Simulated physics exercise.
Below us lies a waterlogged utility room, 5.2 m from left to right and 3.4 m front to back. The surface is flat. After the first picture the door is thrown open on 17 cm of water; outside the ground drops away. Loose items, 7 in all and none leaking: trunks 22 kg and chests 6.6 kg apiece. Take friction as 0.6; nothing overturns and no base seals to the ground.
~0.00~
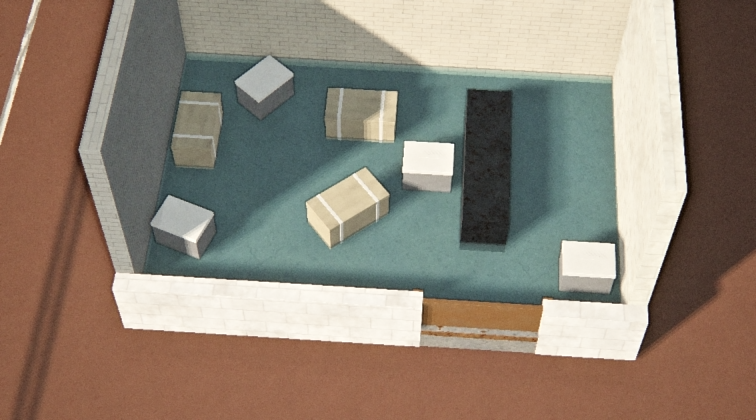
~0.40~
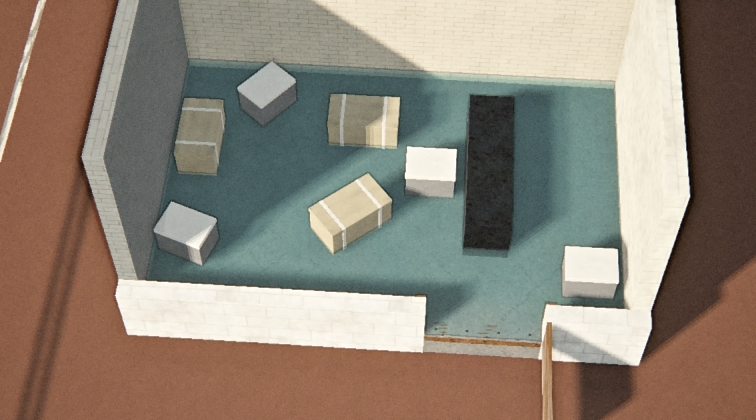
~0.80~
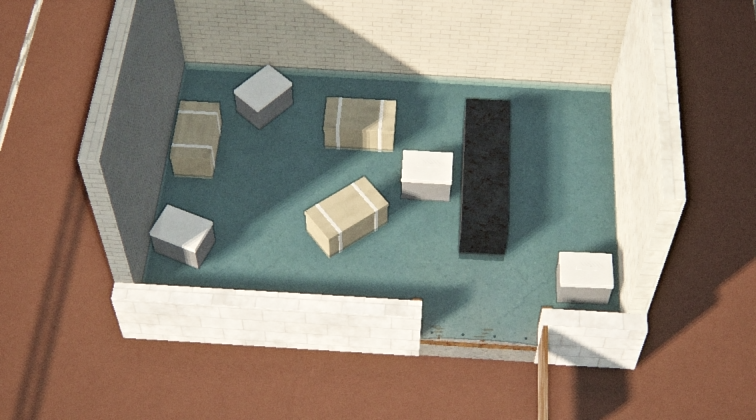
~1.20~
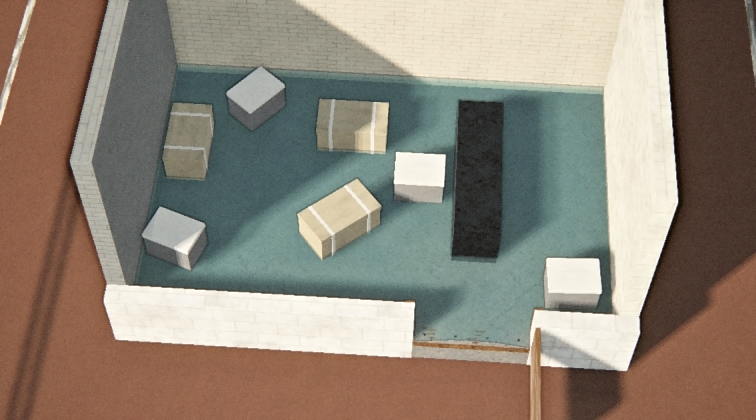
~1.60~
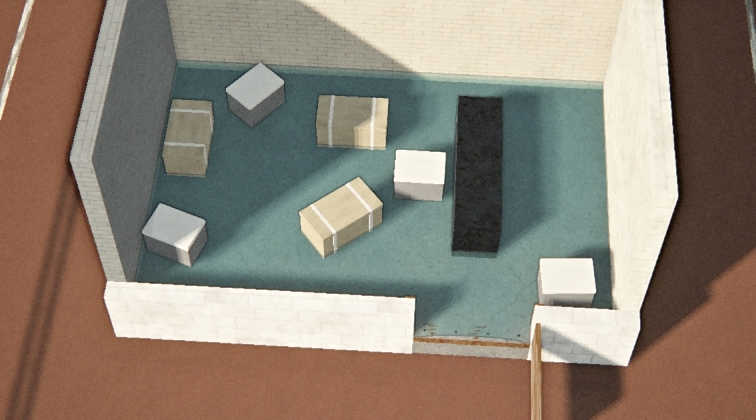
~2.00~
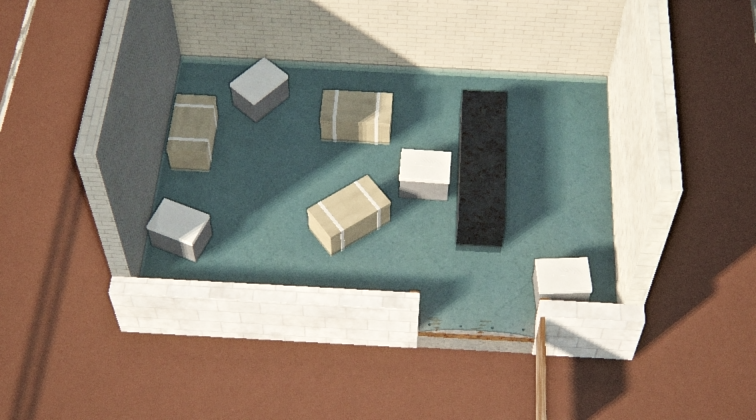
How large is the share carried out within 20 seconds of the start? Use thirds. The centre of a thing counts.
Share: Between one and two thirds.
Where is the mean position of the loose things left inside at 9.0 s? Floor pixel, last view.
At about (306, 186).
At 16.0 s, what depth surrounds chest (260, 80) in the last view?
About 9 cm.
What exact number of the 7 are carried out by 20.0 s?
3 of them.
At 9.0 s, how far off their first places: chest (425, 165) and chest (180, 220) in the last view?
In turn: 100 cm, 30 cm.
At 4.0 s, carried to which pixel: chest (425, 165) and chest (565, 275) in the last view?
Around (434, 197) and (523, 290).
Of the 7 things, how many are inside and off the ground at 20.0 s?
4 of them.
After 4.0 s 0 of 7 are out; 7 afloat.
After 9.0 s 2 of 7 are out; 5 afloat.
After 16.0 s 3 of 7 are out; 4 afloat.
After 20.0 s 3 of 7 are out; 4 afloat.
